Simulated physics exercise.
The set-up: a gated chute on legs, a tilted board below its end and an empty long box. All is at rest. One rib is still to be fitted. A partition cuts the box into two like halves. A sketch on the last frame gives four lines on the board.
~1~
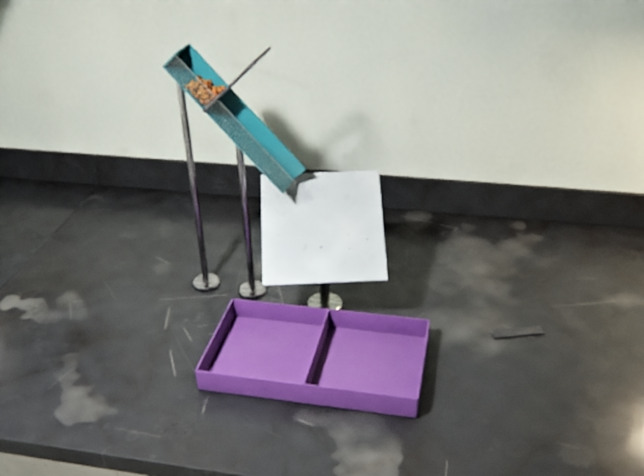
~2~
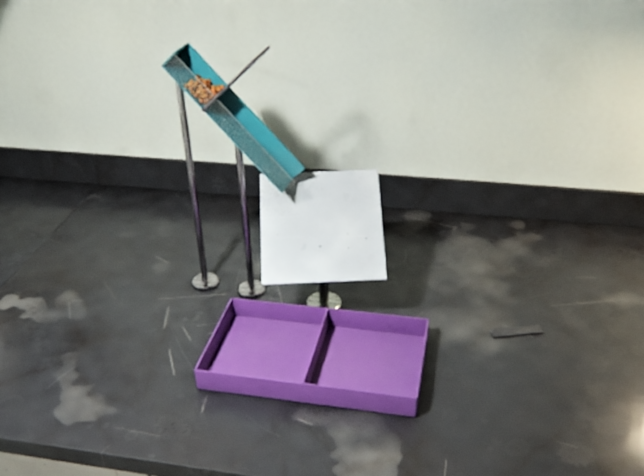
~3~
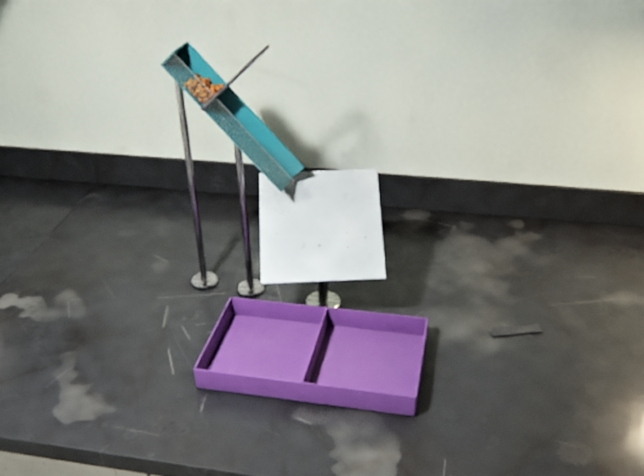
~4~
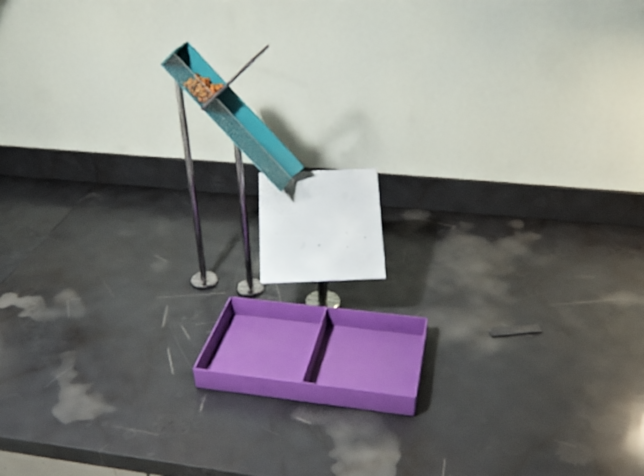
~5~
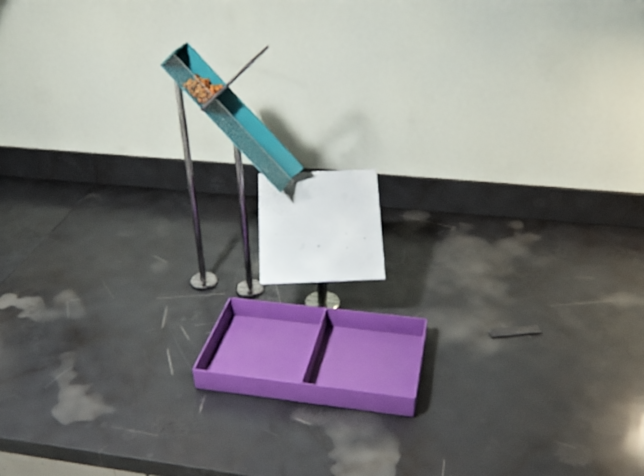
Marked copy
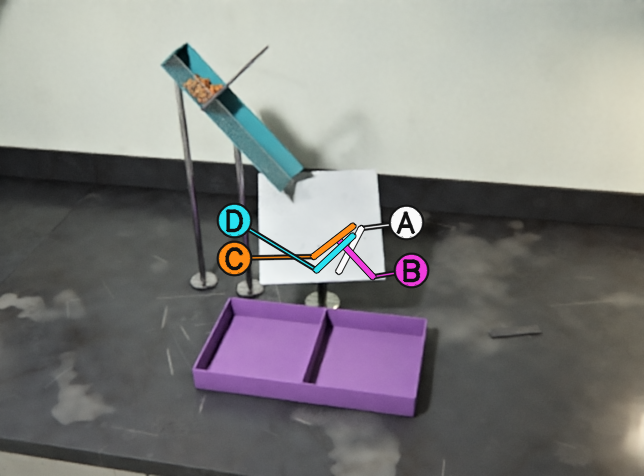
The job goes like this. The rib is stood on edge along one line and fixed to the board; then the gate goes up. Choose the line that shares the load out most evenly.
A is best.
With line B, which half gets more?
The right half.
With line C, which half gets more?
More lands on the left.
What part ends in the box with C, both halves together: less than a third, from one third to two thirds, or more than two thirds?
More than two thirds.
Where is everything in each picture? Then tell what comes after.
In the first picture, load behind the gate at (206, 91), cereal balls; lip of the chute at (288, 186), sloping fairly steeply.
In the second picture, middle of the board at (322, 225), tilted fairly steeply; middle of its low edge at (324, 282); of its high edge at (319, 172).
In the third picture, front corners of the box at (194, 369) and (415, 397); front end of its middle wall at (302, 383).
In the fourth picture, middle of the load at (205, 89); lip at (286, 185).
In the fifth picture, middle of the load at (204, 90); lip at (286, 185).
On the marked copy, line A from (361, 228) to (338, 271); line B from (338, 239) to (372, 276); line C from (352, 226) to (313, 256); line D from (352, 236) to (316, 270).
If A is chosen, of what is caught, about a third in the left half, about two thirds in the right.
If B is chosen, of what is caught, a stray few in the left half, nearly all in the right.
If C is chosen, of what is caught, most in the left half, a small part in the right.
If D is chosen, of what is caught, most in the left half, a small part in the right.
